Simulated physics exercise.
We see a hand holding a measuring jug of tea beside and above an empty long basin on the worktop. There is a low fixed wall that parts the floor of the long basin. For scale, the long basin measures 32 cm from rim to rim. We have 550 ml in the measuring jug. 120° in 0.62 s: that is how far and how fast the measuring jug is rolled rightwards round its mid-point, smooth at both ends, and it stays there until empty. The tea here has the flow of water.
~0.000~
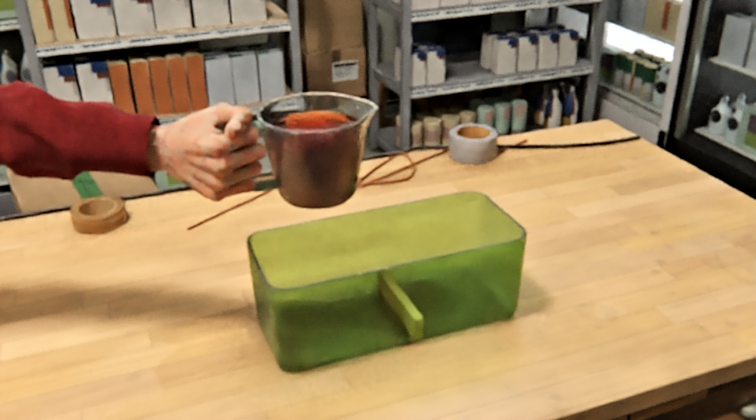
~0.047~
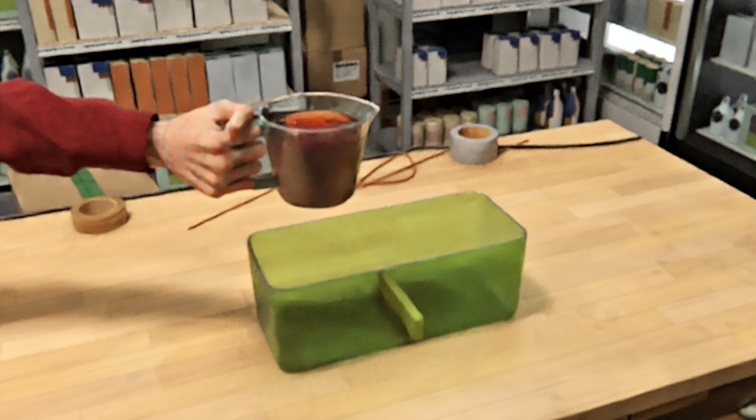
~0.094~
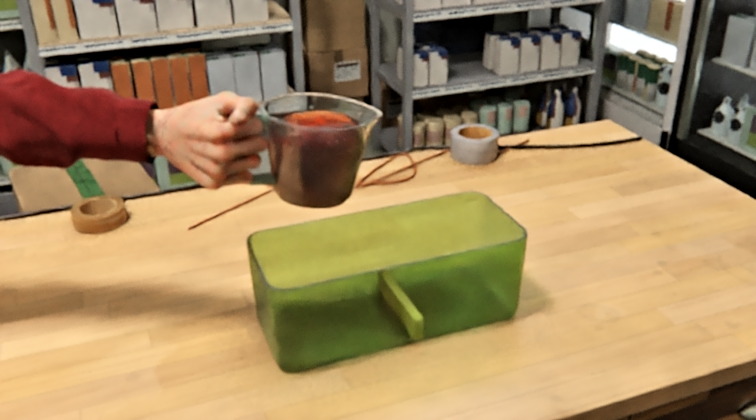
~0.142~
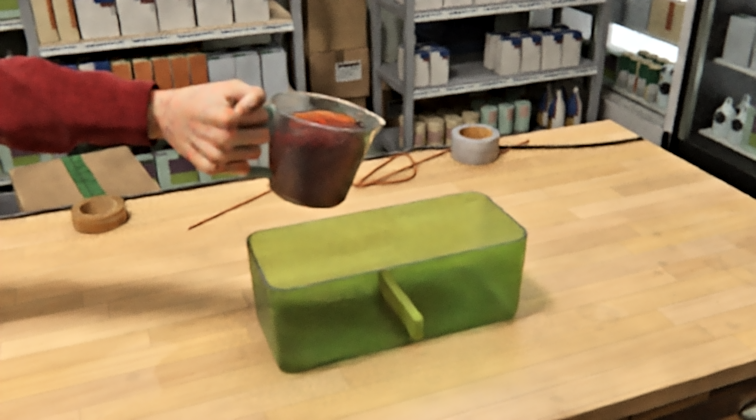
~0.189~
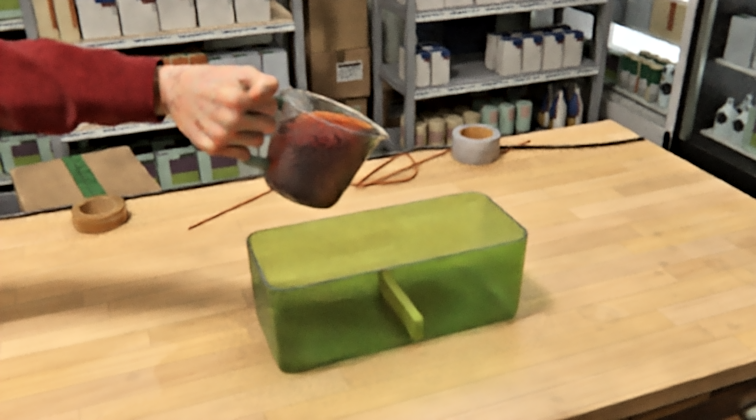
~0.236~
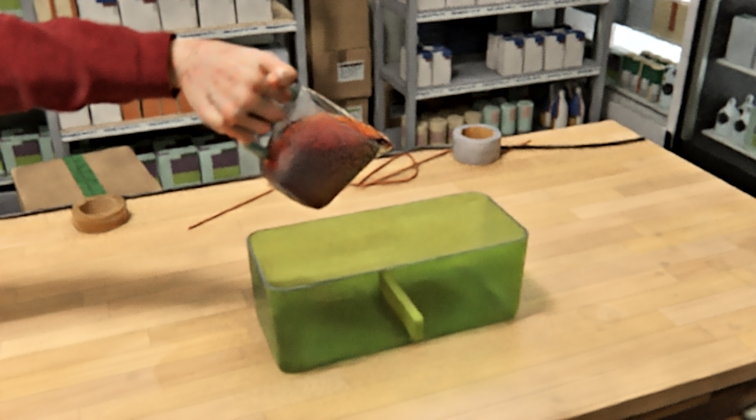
A hand in a red sleeve held a glass measuring jug of dark reddish tea above an empty green basin on a wooden worktop, then tilted it rightwards until the tea reached its lip.
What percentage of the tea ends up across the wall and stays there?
About 54 per cent.
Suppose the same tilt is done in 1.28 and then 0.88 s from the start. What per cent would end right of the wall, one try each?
Respectively 70 and 65 %.
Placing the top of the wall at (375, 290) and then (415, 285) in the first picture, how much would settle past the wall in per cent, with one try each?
Some 80 in a hundred, then some 35 in a hundred.
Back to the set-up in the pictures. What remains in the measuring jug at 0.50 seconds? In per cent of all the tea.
Near 26 in a hundred.
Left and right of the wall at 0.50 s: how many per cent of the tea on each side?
Near 8 on the left, 40 on the right.
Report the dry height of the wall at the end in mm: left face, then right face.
Left about 18 mm, while the right is about 12 mm.
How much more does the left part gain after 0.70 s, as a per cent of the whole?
It comes to about 4 per cent.
By 0.50 s the tilt is 109° and 27 per cent is still to pour, 8 is left of the wall and 39 right of it.
By 0.70 s the tilt is 120° and 1 per cent is still to pour, 40 is left of the wall and 55 right of it.
By 0.90 s the tilt is 120° and 0 per cent is still to pour, 43 is left of the wall and 55 right of it.
By 1.12 s the tilt is 120° and 0 per cent is still to pour, 44 is left of the wall and 54 right of it.
At rest 44 per cent lies left of the wall, 54 right of it and 2 outside.
